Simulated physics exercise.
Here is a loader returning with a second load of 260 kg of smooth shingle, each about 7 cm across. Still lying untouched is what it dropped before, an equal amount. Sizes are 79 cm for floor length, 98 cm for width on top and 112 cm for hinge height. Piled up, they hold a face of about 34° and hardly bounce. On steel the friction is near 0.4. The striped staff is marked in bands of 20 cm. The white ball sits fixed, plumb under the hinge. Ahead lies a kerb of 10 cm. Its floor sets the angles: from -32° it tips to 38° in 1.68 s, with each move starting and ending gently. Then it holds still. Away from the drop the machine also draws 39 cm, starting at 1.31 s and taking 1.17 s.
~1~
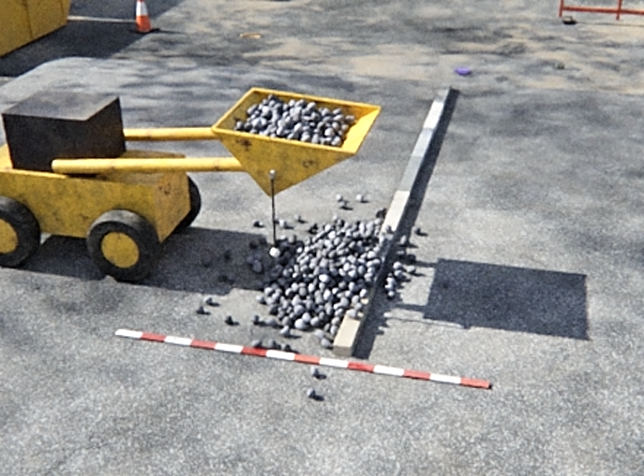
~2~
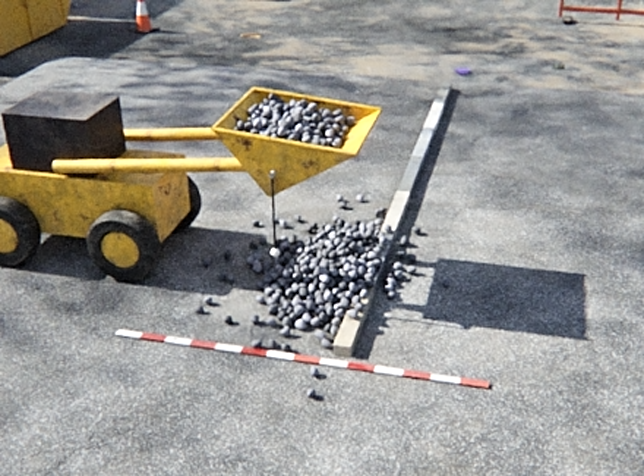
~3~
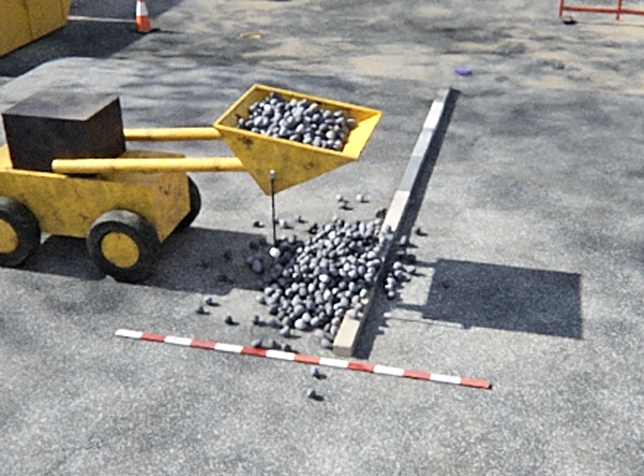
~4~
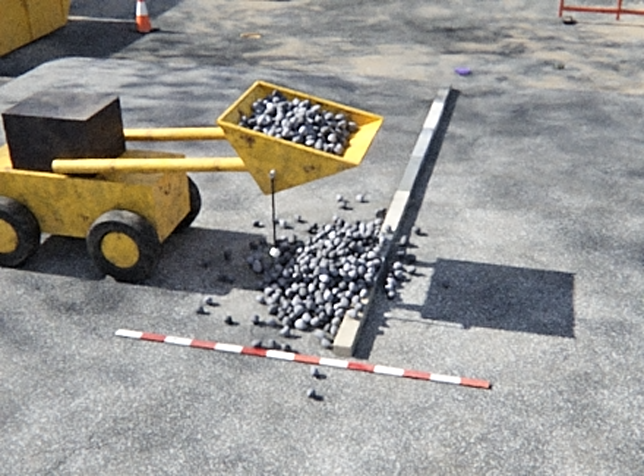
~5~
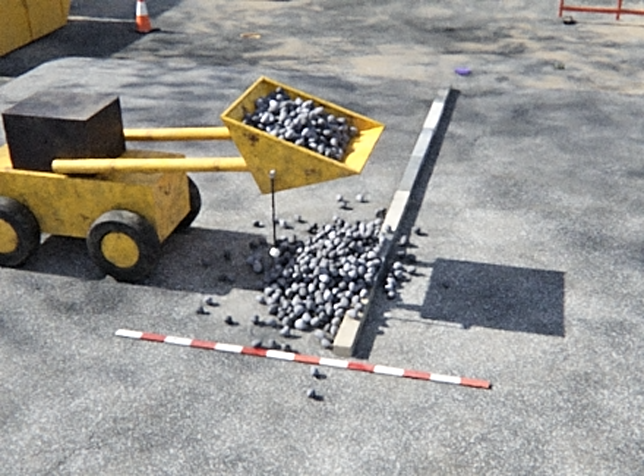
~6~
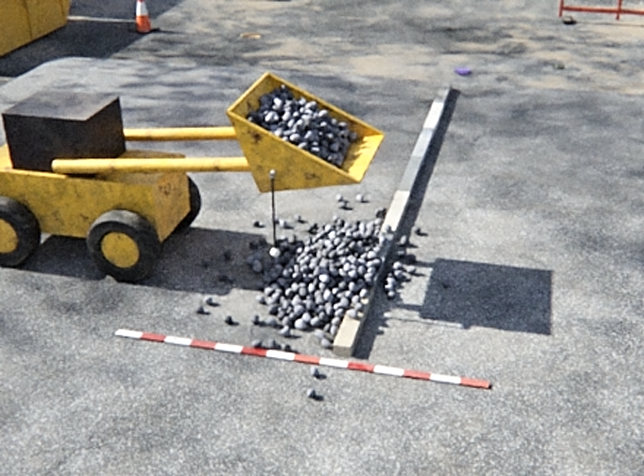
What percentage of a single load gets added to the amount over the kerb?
66 %.
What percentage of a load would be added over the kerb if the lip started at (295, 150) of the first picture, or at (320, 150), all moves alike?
About 5 per cent for the first, 30 per cent for the second.
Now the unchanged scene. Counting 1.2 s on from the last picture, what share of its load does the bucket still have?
Close to 20 in a hundred is still held.
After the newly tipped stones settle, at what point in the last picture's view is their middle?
The middle ends up near (397, 272).
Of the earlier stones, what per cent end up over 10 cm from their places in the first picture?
Roughly 5 percent.
Then, 0.7 s after the last picture the floor is at 27°; in per cent of one load, 92 in the bucket, 105 on this side of the kerb, 3 over the kerb; the foremost stones are at (410, 266).
Then, 1.2 s after the last picture the floor is at 38°; in per cent of one load, 19 in the bucket, 140 on this side of the kerb, 41 over the kerb; the foremost stones are at (450, 287).
Then, 2.3 s after the last picture the floor is at 38°; in per cent of one load, 0 in the bucket, 132 on this side of the kerb, 68 over the kerb; the foremost stones are at (572, 287).
Then, 4.9 s after the last picture the floor is at 38°; in per cent of one load, 0 in the bucket, 132 on this side of the kerb, 68 over the kerb; the foremost stones are at (572, 287). Net gain over the kerb, 66.
